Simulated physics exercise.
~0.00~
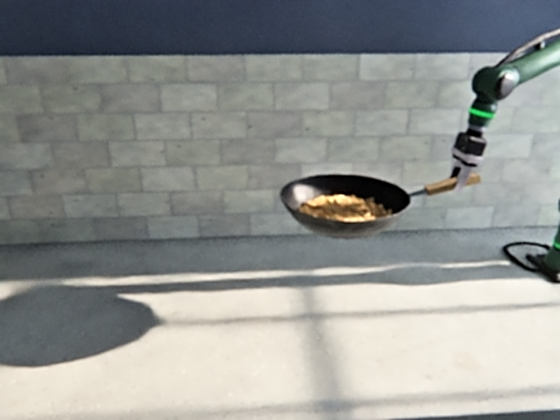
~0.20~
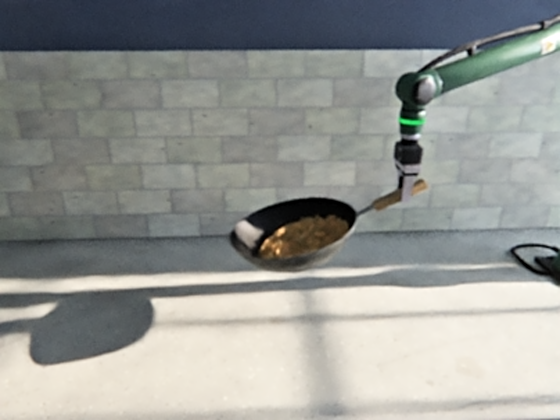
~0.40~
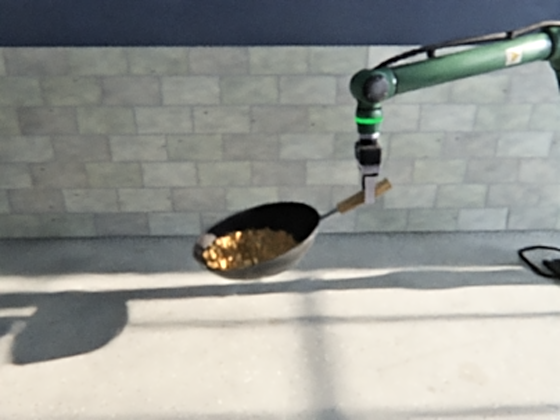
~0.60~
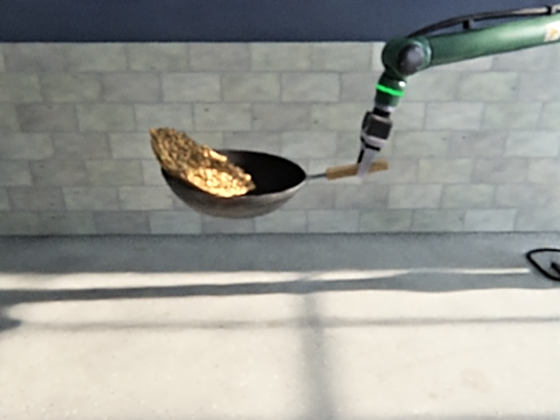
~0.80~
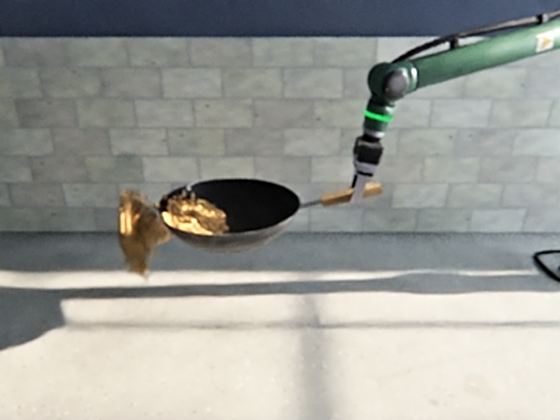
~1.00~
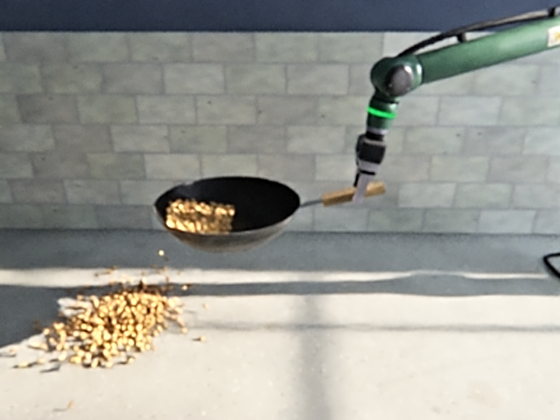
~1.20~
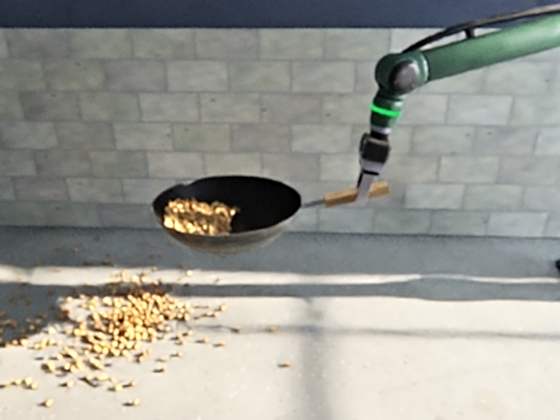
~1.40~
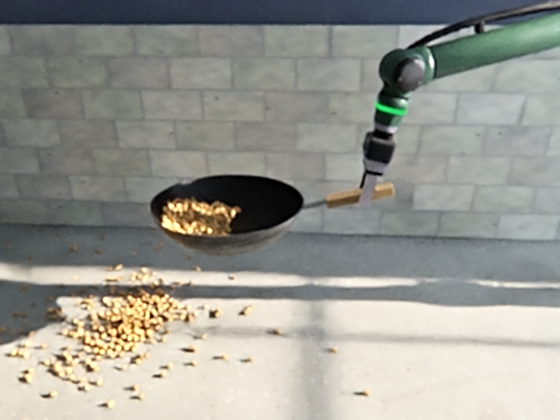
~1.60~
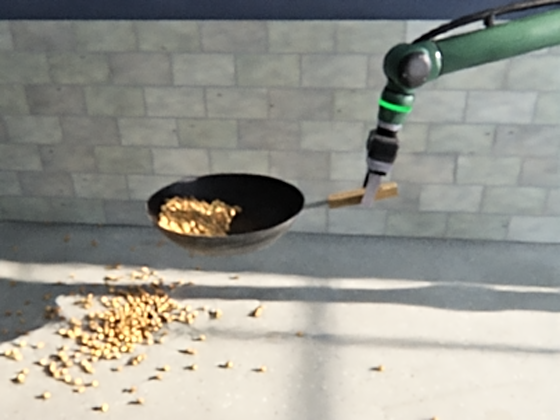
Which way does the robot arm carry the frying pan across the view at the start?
The arm carries the frying pan to the left.
